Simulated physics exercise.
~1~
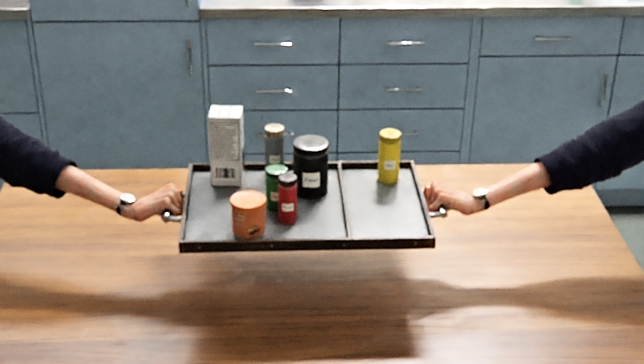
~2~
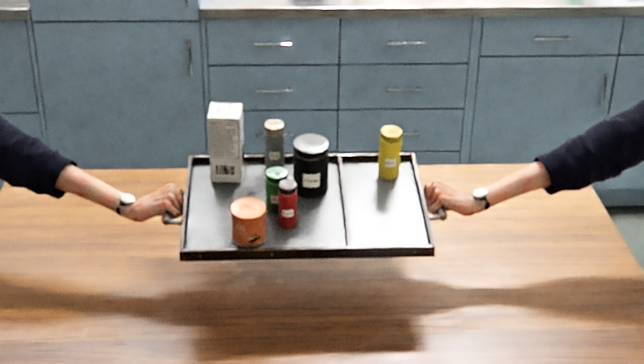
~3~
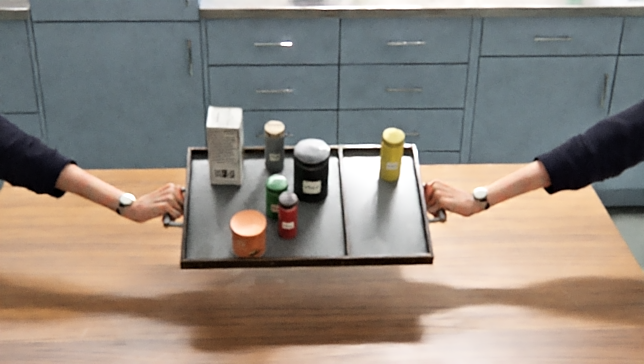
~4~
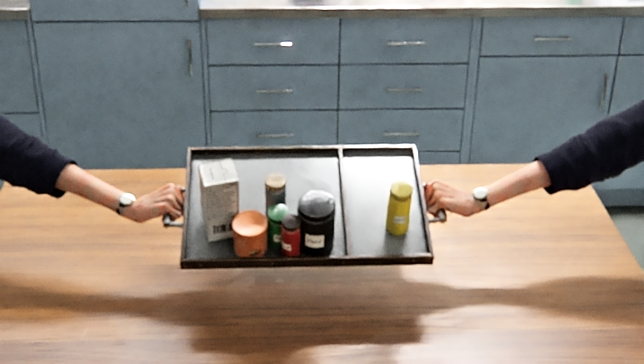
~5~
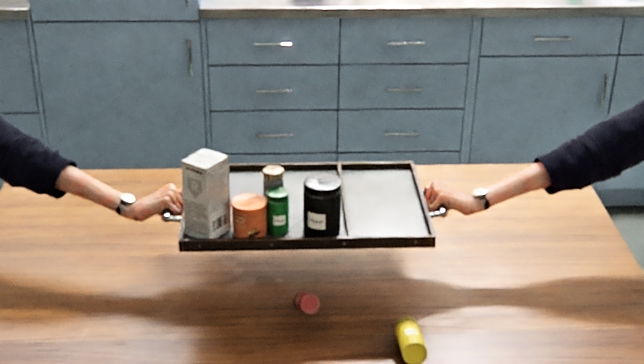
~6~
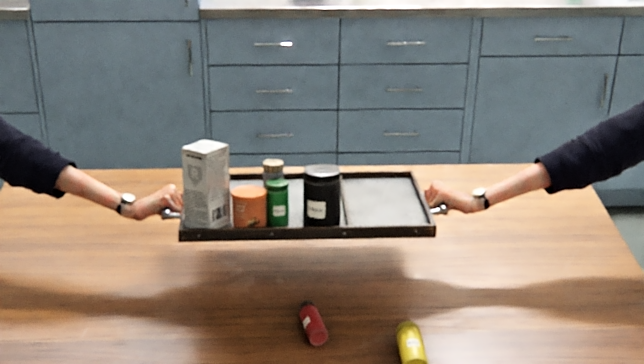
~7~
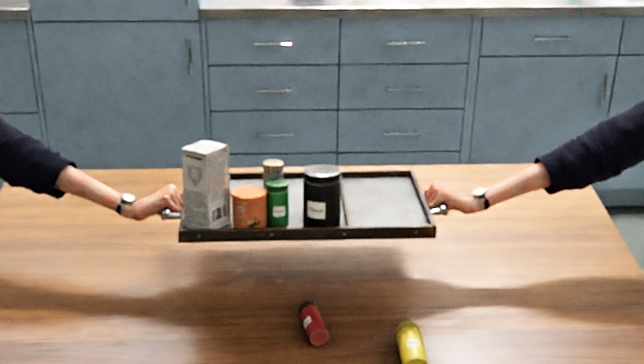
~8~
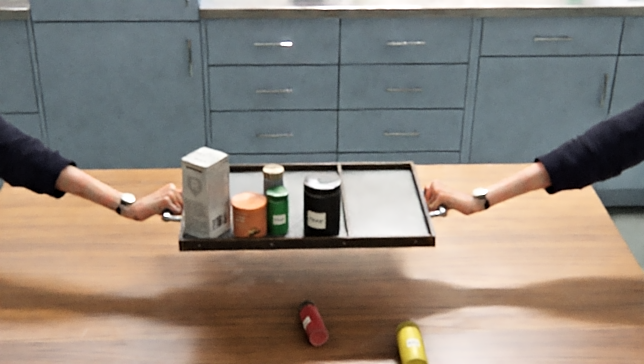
The video shows two hands holding a tray of jars, shakers, a tin and a white carton above a wooden table; they tip it towards the viewer, the items slide forward and the yellow and red shakers drop onto the table, then the tray tilts back and levels with the rest aboard.
